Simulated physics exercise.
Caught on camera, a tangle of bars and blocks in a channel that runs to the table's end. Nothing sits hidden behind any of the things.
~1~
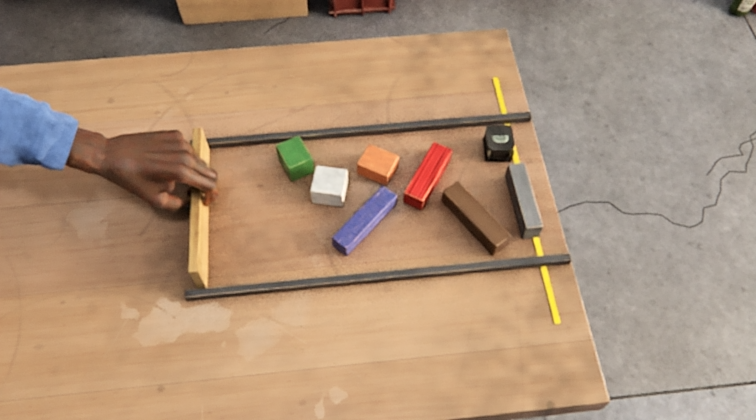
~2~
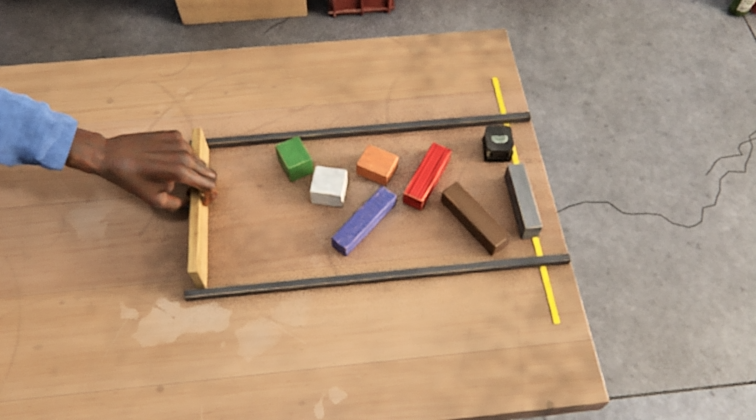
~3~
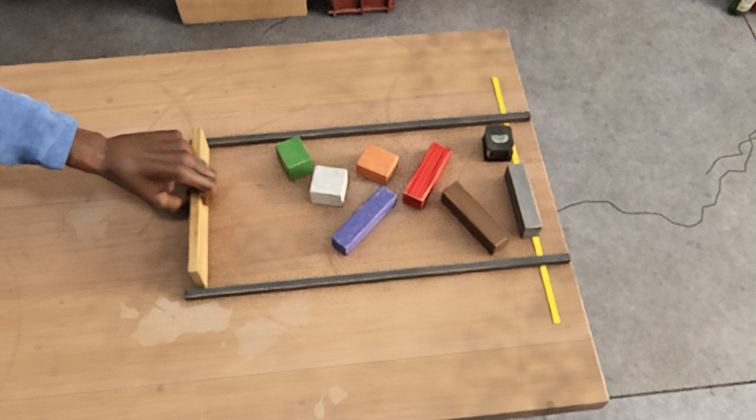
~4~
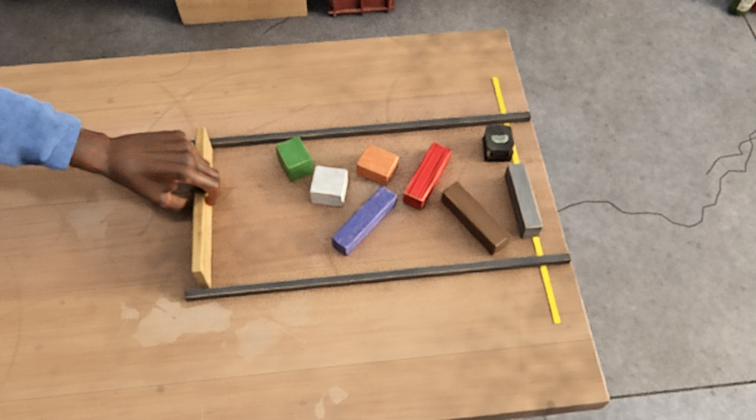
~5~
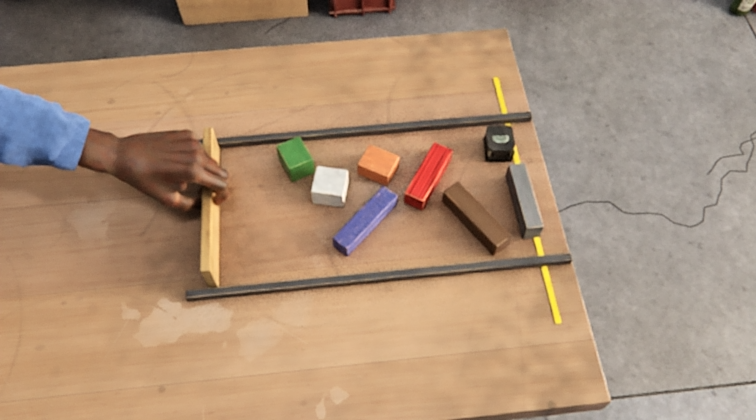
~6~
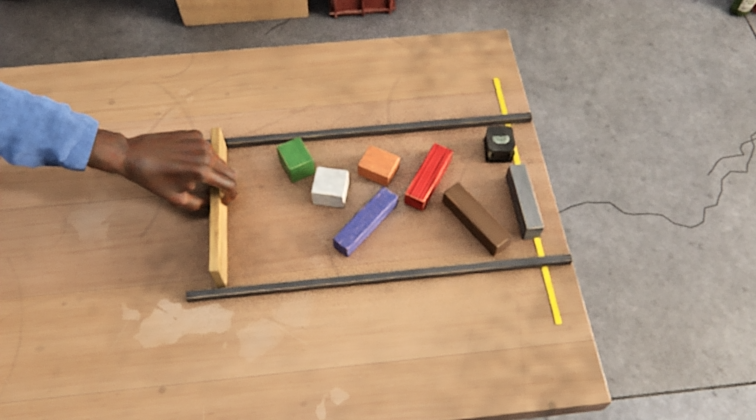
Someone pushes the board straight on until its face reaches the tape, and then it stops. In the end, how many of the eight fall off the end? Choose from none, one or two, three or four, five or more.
Final count: Five or more.
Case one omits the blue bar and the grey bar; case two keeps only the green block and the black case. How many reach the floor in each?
First try 4, second try 3.
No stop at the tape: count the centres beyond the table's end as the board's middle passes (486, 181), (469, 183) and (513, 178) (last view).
It would be 3, 2 and 5.
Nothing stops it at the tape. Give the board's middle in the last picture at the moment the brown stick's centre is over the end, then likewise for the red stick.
First it's close to (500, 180), next close to (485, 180).
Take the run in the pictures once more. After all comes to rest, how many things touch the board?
The number is 3.
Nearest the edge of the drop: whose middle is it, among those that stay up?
The one in question is the blue bar.
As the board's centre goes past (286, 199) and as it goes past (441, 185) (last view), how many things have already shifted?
Counts: 1 / 8.
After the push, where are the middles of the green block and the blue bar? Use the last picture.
I'd put one at around (528, 140) and the other at around (558, 199).
A little later, none off yet; grey bar at rest near (524, 201); black case at rest near (499, 145); brown stick at rest near (476, 219).
Next, none off yet; grey bar moving near (534, 202); black case shifted about its own width near (522, 144); brown stick shifted a little near (513, 221).
When it is over, the number that fall off is five or more; down, orange block, red stick, brown stick, black case and grey bar.
